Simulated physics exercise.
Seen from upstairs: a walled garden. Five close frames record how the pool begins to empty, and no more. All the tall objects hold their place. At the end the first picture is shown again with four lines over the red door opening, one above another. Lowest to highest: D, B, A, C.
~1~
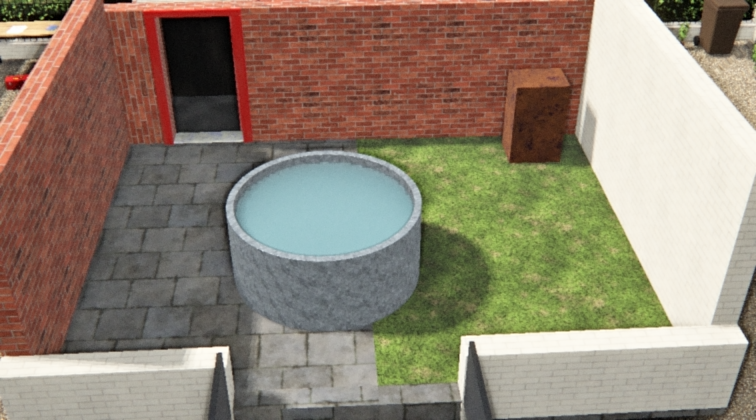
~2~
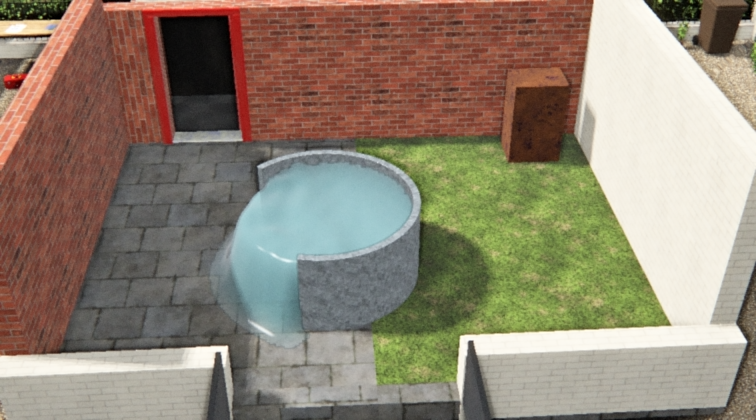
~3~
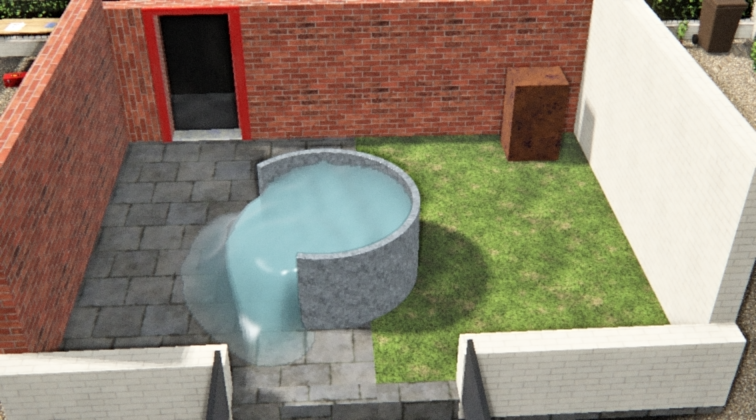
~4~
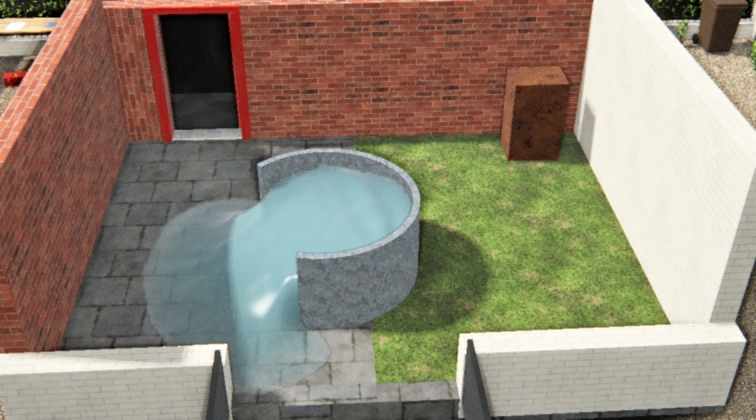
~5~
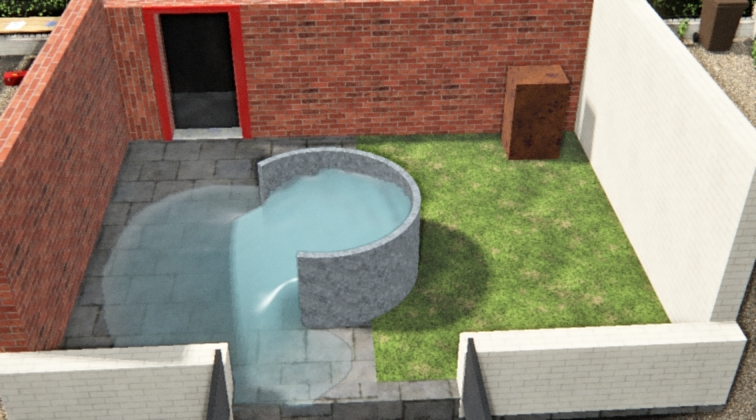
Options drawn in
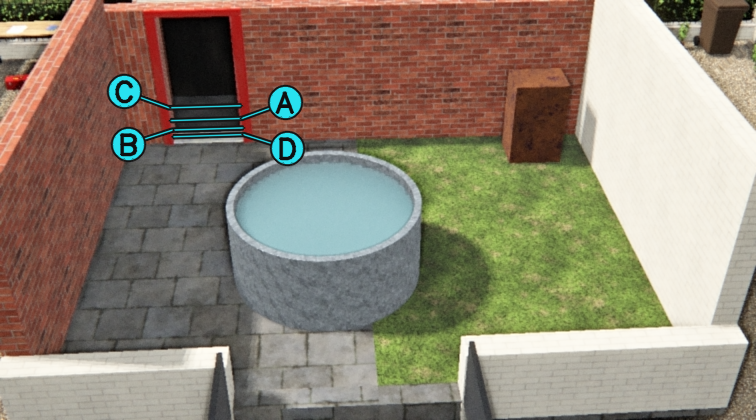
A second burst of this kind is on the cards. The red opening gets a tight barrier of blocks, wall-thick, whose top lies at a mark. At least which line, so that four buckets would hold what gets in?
B is the one.
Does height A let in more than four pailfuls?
No, that is safe.
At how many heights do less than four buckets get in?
Three of them.
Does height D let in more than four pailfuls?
Yes, that goes wrong.
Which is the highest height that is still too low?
D.
On the marked copy, A at (206, 119); B at (207, 129); C at (204, 106); D at (208, 135); from the bottom up D, B, A, C.
With A, nothing gets over.
With B, a bucket or two gets in.
With C, nothing gets over.
With D, about 10 bucketfuls get in.
